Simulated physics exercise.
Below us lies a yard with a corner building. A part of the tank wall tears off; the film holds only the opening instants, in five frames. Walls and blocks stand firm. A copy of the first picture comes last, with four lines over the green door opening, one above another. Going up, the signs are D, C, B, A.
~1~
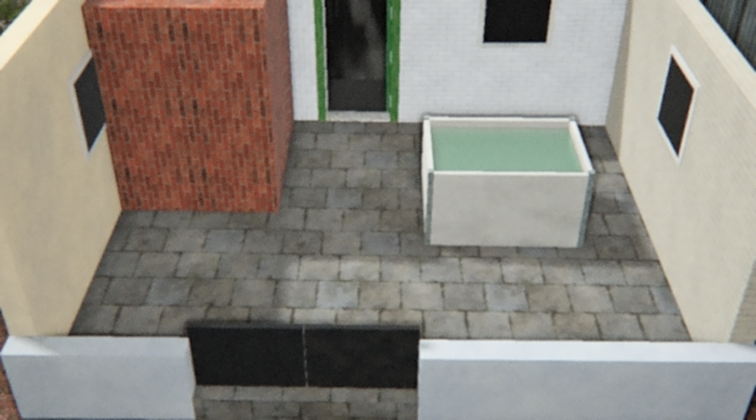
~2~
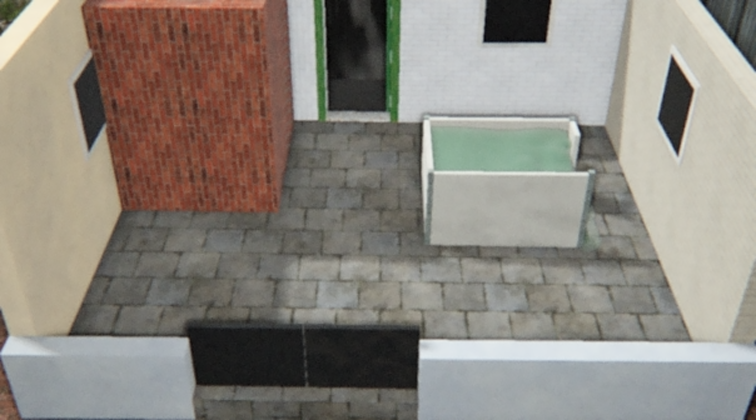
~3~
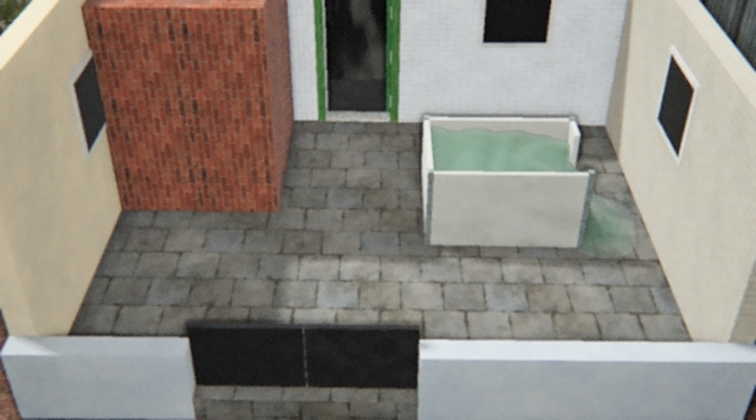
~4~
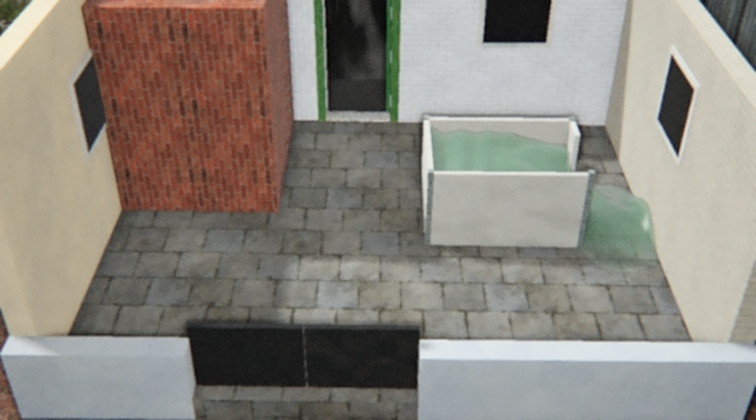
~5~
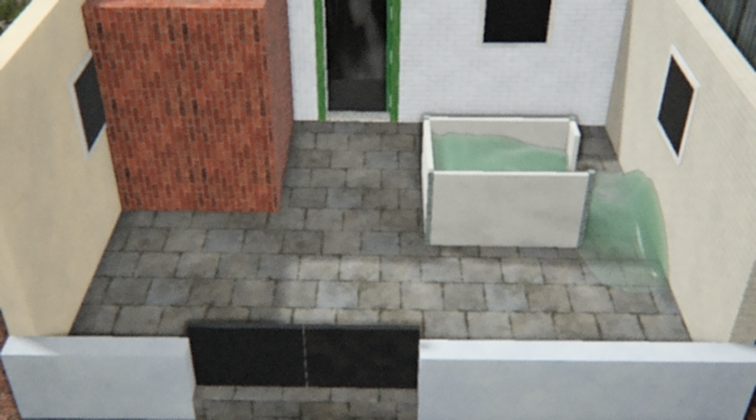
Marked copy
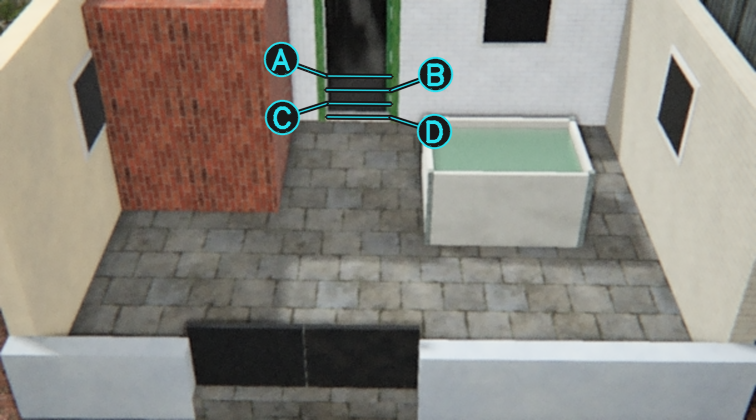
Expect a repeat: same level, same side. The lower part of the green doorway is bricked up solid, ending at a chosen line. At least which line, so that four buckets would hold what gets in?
Line D.
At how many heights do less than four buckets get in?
All of the four.
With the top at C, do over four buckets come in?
No, not at all.
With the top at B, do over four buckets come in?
No.
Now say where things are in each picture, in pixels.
Water in the tank at rest, its middle at (504, 151); foot of the green doorway at (358, 121); shut gate at (304, 335), in the first frame.
In the second frame, 1 % of the ground under water, visible out to (589, 245).
In the third frame, 3 % of the ground under water, visible out to (621, 207).
In the fourth frame, 5 % of the ground under water, visible out to (656, 256).
In the fifth frame, 7 % of the ground under water, visible out to (667, 283).
In cyan, A at (358, 76); B at (358, 90); C at (358, 103); D at (358, 117); from the bottom up D, C, B, A.
For line A, nothing gets over.
For line B, nothing gets over.
For line C, nothing gets over.
For line D, a splash gets over, under a bucket.
